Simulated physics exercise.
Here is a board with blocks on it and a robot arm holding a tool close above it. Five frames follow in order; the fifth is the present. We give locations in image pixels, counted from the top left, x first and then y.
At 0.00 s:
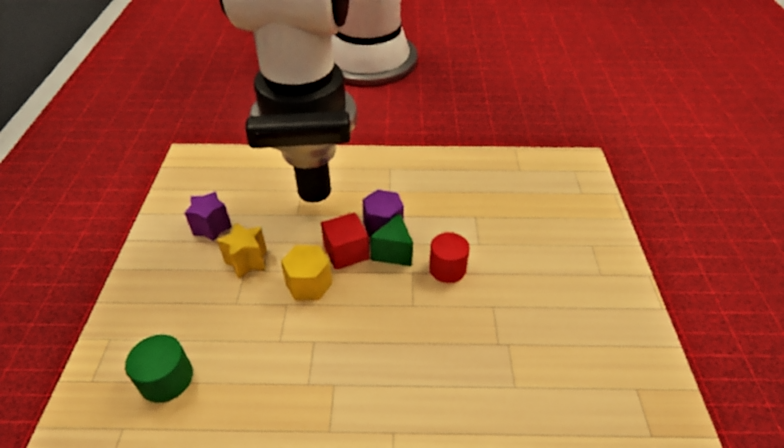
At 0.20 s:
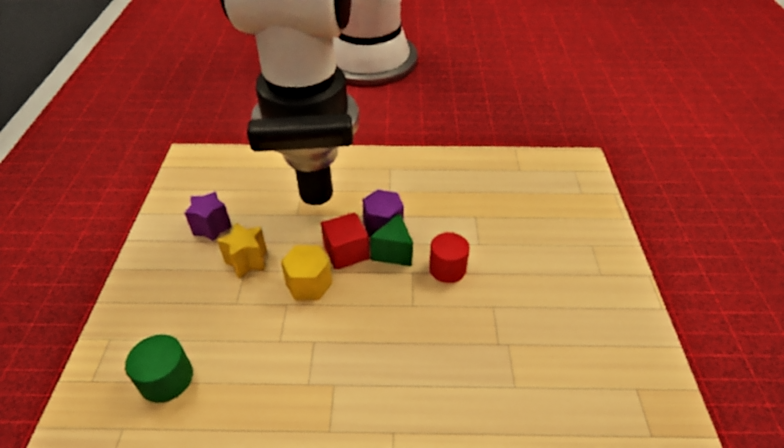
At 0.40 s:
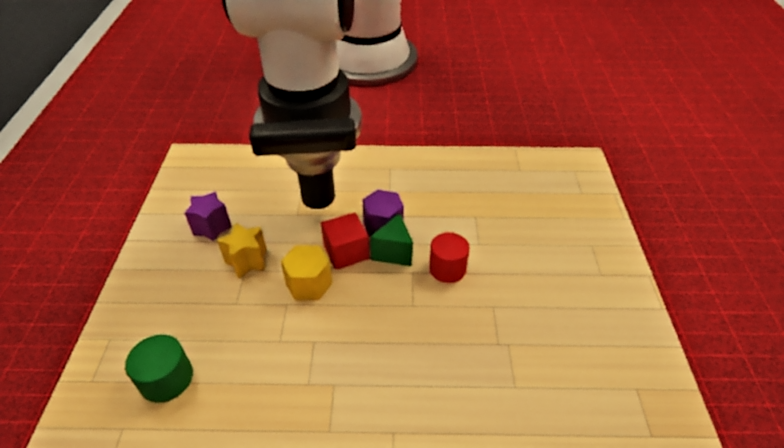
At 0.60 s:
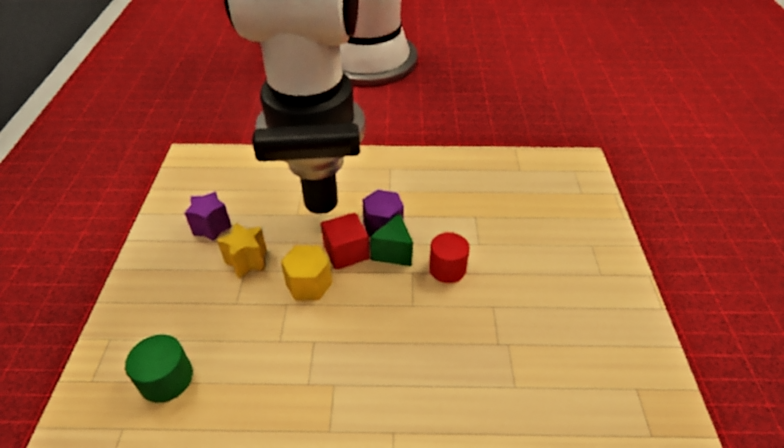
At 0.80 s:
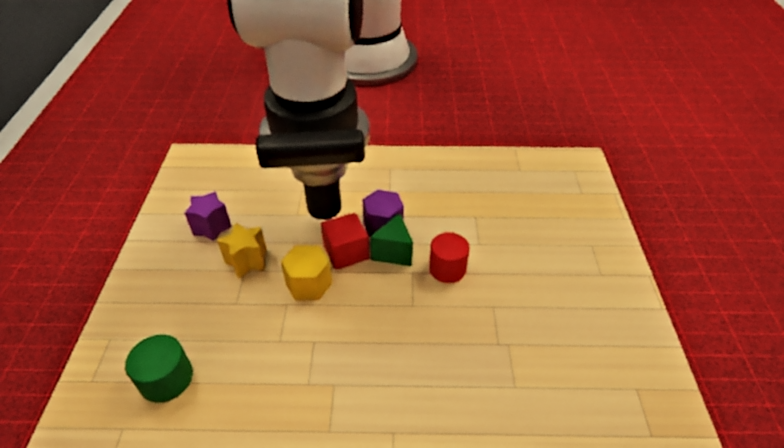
A robot arm with a black tool crept slightly right and toward the viewer above a wooden board, drawing nearer the red block, while all the scattered colourful blocks stayed still.
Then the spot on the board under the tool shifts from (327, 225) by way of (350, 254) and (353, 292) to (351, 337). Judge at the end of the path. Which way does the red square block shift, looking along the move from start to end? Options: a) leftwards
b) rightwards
My answer is option a.
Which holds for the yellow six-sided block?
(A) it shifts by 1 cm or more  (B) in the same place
B.
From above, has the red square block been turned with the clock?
That would be a no.
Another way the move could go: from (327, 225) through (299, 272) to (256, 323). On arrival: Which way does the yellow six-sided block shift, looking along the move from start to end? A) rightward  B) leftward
Option B.
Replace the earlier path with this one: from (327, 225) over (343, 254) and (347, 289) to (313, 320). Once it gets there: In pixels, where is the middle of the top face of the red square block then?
At pixel (380, 282).
On the path given first. One third of the way, tool at (349, 238); red square block at (362, 257).
Two thirds of the way, tool at (351, 277); red square block at (375, 297), turned 25° anticlockwise.
At the end, tool at (349, 322); yellow six-sided block not moved; red square block at (391, 324), turned 60° anticlockwise; green triangular piece not moved.
